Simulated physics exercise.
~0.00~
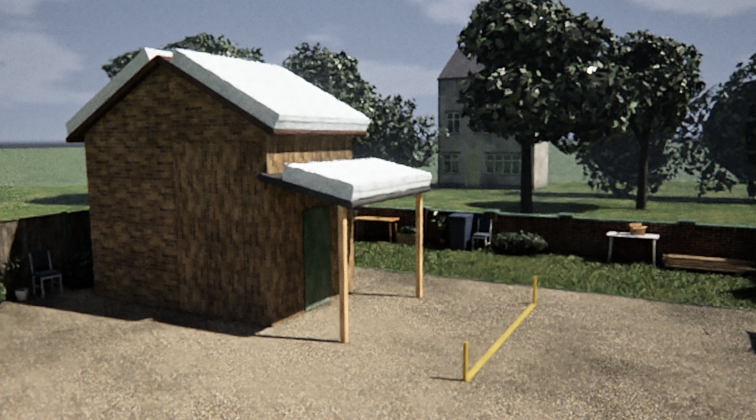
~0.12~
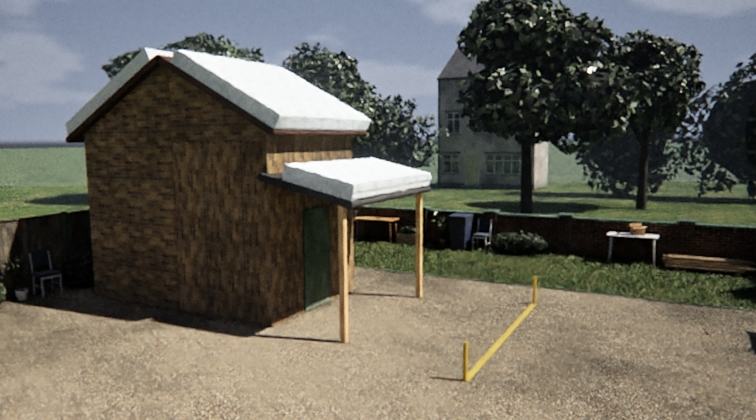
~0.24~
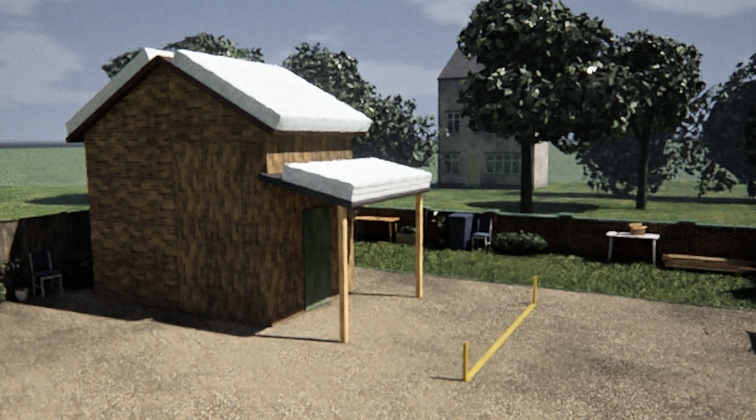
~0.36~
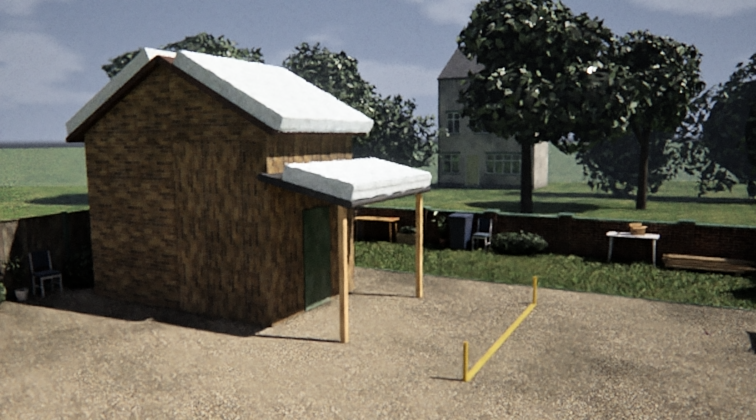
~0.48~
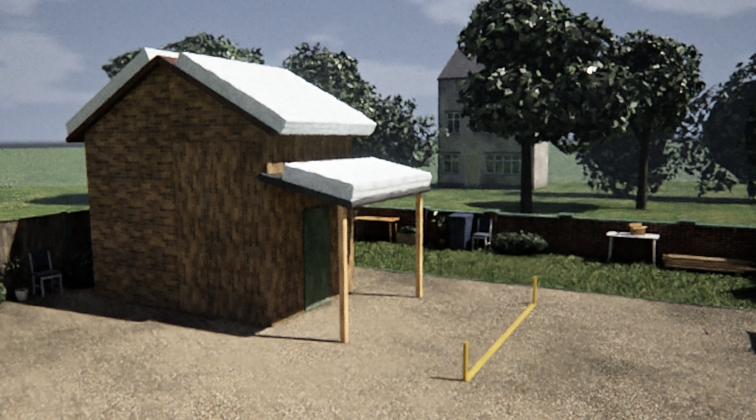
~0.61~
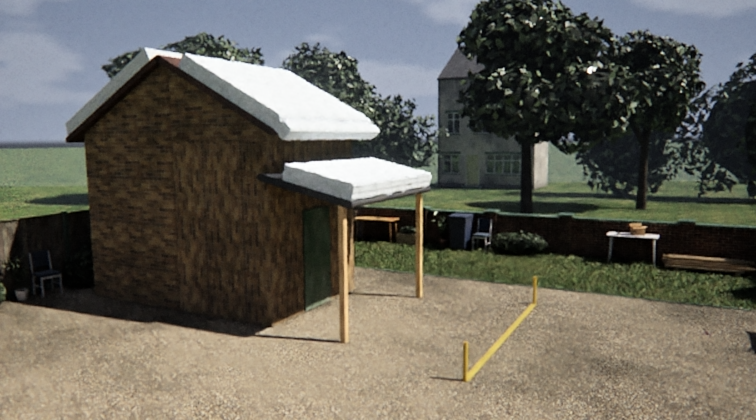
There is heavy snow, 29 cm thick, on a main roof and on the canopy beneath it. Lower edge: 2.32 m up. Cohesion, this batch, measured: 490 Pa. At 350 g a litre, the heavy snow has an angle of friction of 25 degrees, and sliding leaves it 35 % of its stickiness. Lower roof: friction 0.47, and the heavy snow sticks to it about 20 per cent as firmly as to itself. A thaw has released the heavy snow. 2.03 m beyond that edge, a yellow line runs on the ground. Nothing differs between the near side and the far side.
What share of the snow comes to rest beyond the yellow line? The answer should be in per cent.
Roughly 3 per cent of it.
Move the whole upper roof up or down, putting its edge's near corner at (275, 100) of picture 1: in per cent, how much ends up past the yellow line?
20 %.
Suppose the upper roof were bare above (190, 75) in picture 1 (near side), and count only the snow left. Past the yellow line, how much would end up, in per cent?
I'd put it at around 1 percent.
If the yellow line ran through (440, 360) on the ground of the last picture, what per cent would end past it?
Estimate: Close to 14 in a hundred.
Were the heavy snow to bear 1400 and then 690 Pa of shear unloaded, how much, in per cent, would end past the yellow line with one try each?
0 in a hundred, followed by 0 in a hundred.
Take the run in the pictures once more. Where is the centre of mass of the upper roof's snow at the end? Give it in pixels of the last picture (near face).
Centre noted at roughly (375, 272).
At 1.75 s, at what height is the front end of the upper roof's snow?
2.8 m, more or less.
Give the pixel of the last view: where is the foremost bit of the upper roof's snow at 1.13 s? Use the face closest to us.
(312, 167), give or take.
After 1.13 s, none is below the lower edge and 0 % is past the line.
After 1.75 s, none is below the lower edge and 0 % is past the line.
After 2.38 s, 15 % is below the lower edge and 0 % is past the line.
After 3.00 s, 44 % is below the lower edge and 1 % is past the line.
After 4.20 s, 51 % is below the lower edge and 3 % is past the line.
